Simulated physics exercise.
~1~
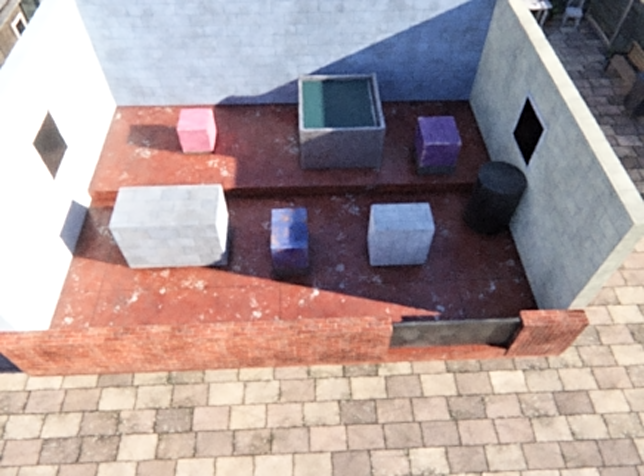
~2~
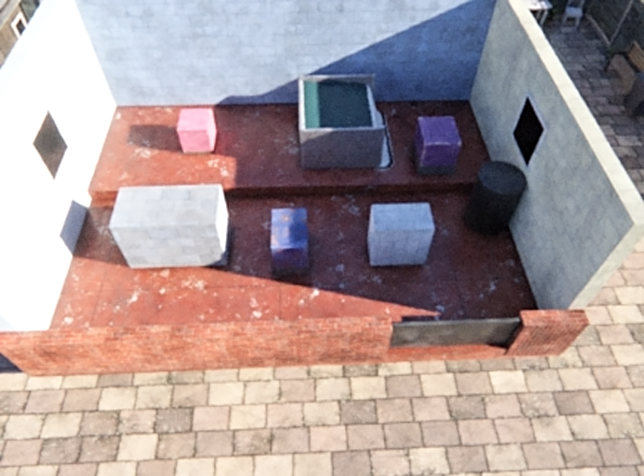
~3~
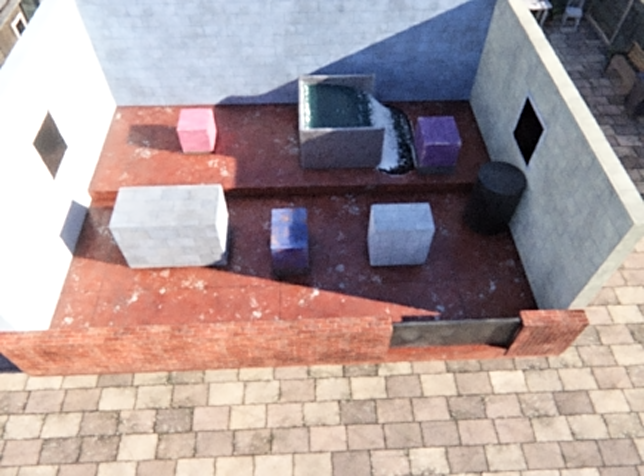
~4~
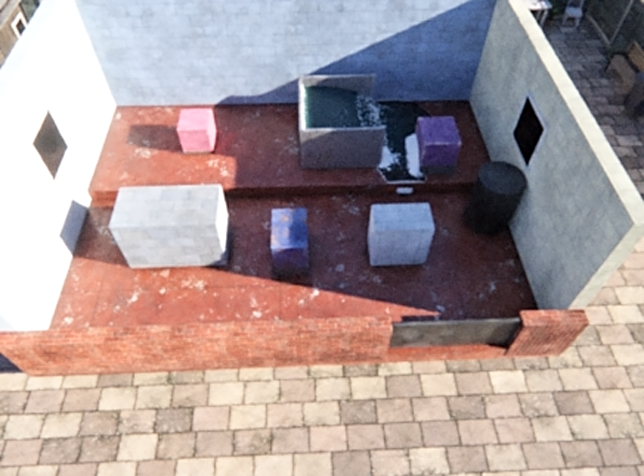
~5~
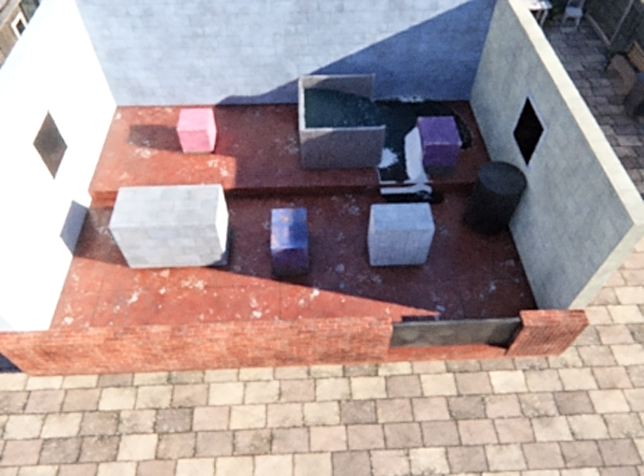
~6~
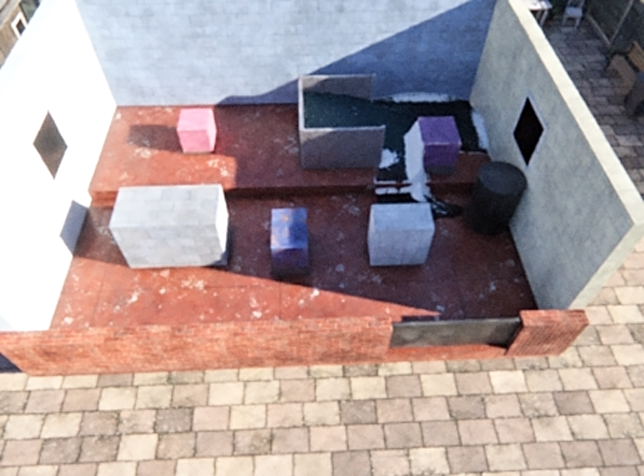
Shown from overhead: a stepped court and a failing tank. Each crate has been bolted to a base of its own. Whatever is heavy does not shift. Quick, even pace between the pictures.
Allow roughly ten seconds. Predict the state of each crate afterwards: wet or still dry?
Afterwards, the blue crate is still dry; the pink crate is still dry; the purple crate is wet.
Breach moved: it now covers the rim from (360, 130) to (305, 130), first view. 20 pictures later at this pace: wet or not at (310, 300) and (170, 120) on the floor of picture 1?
Point one: Reached by the flood; point two: Still bare.
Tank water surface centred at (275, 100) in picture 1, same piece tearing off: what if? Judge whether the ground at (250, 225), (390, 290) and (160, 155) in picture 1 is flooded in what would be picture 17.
Results in order - left untouched, left untouched, left untouched.
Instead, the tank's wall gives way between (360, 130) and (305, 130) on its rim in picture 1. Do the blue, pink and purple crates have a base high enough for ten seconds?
Result - blue crate gets flooded; pink crate is not reached; purple crate is not reached.
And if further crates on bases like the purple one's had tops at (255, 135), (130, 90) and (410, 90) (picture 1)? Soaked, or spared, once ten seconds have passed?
In turn: Keeps dry, stays dry, ends up wet.
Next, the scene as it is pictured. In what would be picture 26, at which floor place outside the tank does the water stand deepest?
At about (495, 206).
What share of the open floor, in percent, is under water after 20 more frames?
My estimate is close to 40 per cent.
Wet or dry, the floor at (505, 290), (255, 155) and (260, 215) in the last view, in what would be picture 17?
Status per point, in sequence: Waterlogged, then unwetted, then unwetted.
A moment on, water covers 25 % of the floor; the blue crate not reached, the pink crate not reached, the purple crate water round its plinth.
Next, water covers 30 % of the floor; the blue crate water round its plinth, the pink crate not reached, the purple crate water round its plinth.
Then, water covers 40 % of the floor; the blue crate water round its plinth, the pink crate not reached, the purple crate water round its plinth.
Later, water covers 70 % of the floor; the blue crate water round its plinth, the pink crate water round its plinth, the purple crate water round its plinth.
In the end, water covers 80 % of the floor; the blue crate stayed above the water, the pink crate stayed above the water, the purple crate was topped.
